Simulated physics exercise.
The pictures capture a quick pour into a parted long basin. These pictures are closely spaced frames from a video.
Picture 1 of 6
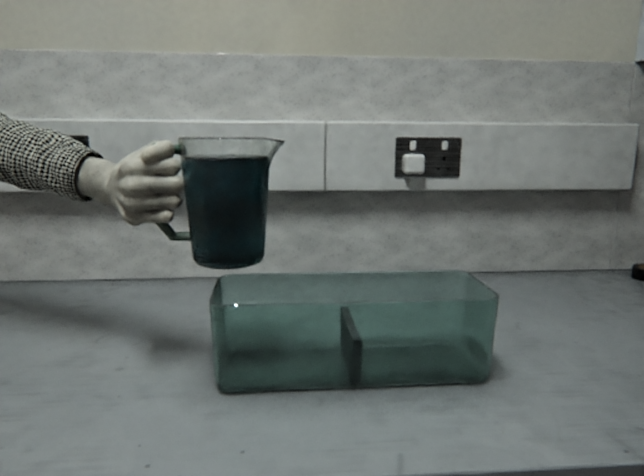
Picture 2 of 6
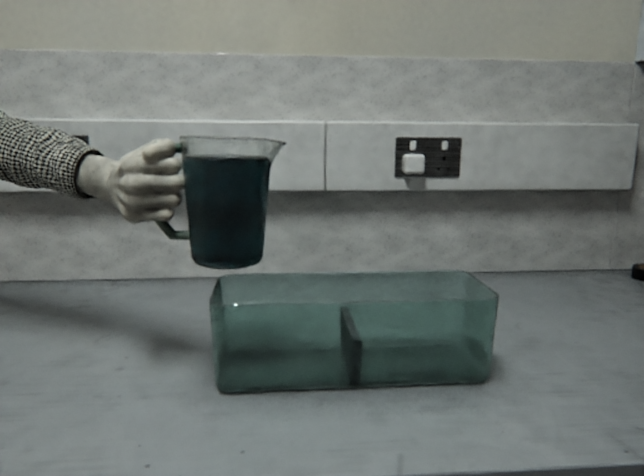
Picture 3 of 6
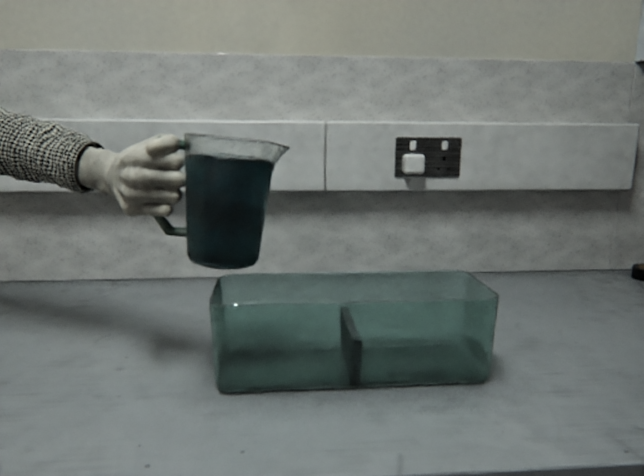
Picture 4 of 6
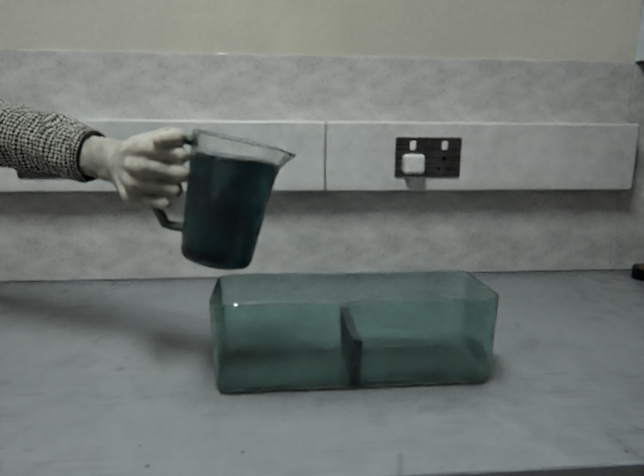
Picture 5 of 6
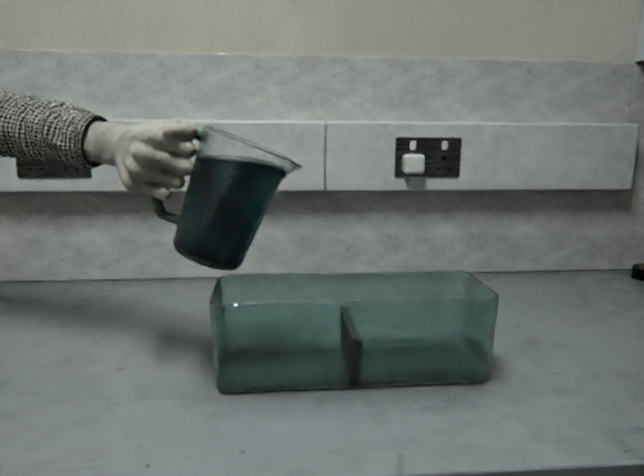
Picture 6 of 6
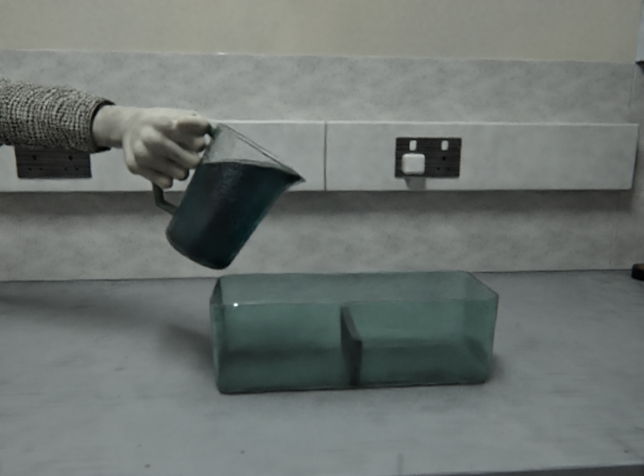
A hand holding a clear jug of dark liquid kept it above a divided glass basin on a table, then gradually tilted it to the right until the liquid neared the spout.
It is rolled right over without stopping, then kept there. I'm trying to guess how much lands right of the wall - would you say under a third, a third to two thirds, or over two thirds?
I would say under a third.
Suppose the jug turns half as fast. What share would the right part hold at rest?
Roughly 30 in a hundred.
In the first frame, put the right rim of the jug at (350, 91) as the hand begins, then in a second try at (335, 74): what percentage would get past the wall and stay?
It works out to around 90 % and then around 95 %.
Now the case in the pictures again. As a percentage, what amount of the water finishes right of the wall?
I'd say close to 20 per cent.
A moment on, the jug is tipped on its side and 66 per cent is still to pour, 6 is left of the wall and 10 right of it.
Next, the jug is tipped right over and 28 per cent is still to pour, 45 is left of the wall and 15 right of it.
Then the jug is tipped right over and 7 per cent is still to pour, 66 is left of the wall and 21 right of it.
Later the jug is tipped right over and 1 per cent is still to pour, 75 is left of the wall and 21 right of it.
In the end 77 per cent lies left of the wall, 21 right of it and 3 outside.
